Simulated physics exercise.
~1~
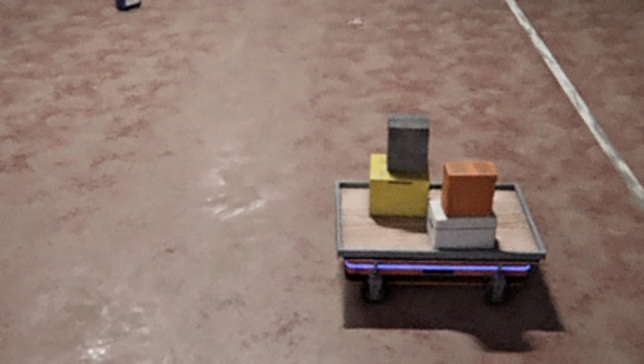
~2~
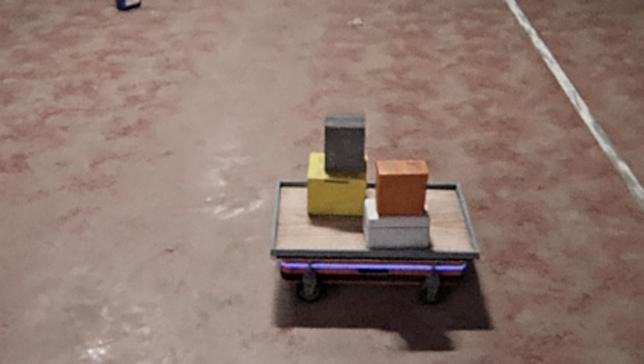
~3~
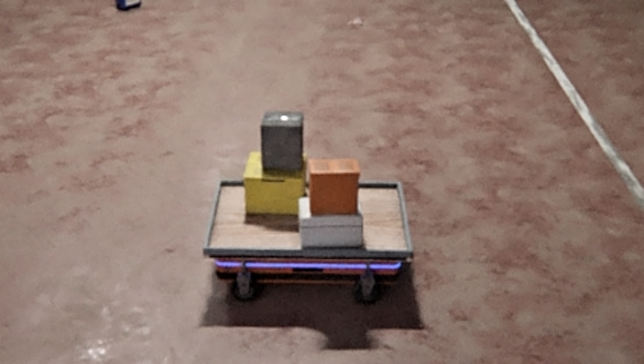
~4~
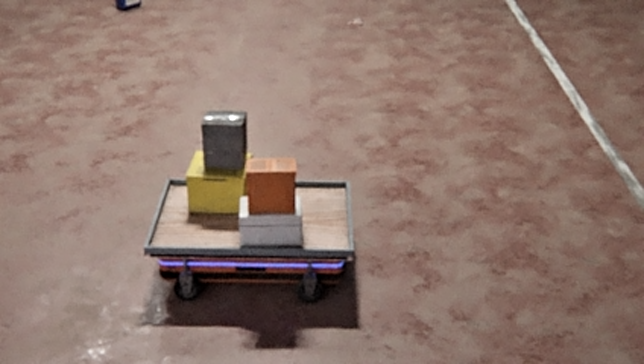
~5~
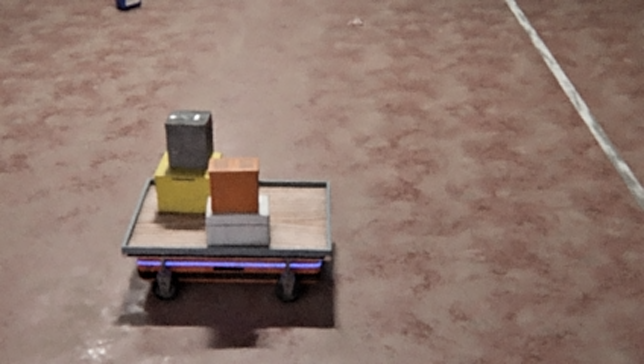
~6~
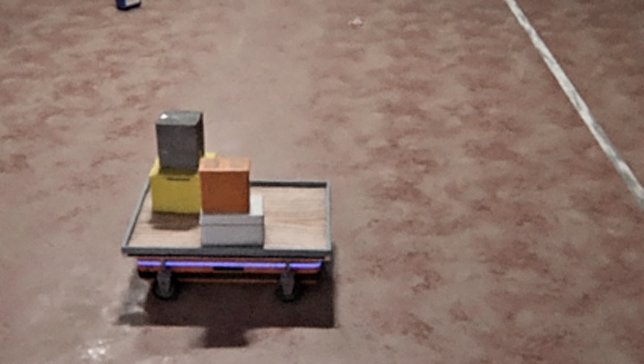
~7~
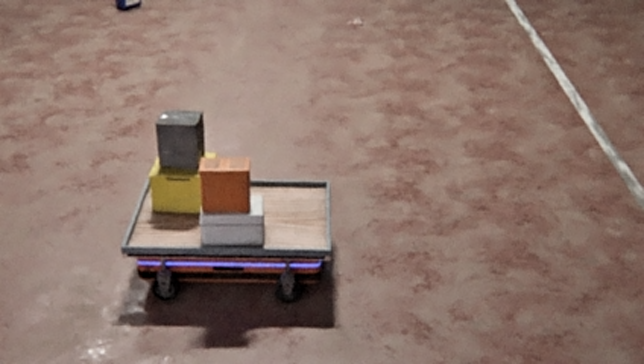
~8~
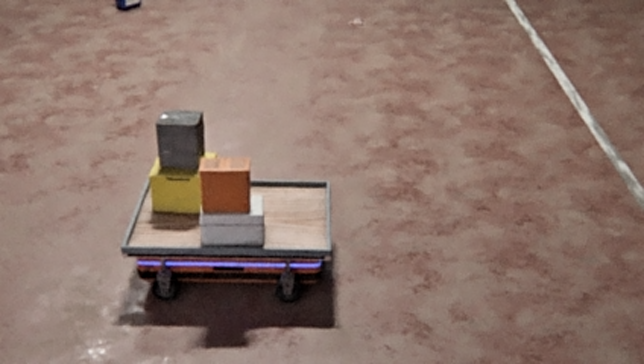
On a reddish-brown floor, a cart carrying four stacked pieces rolls left and stops, still loaded.
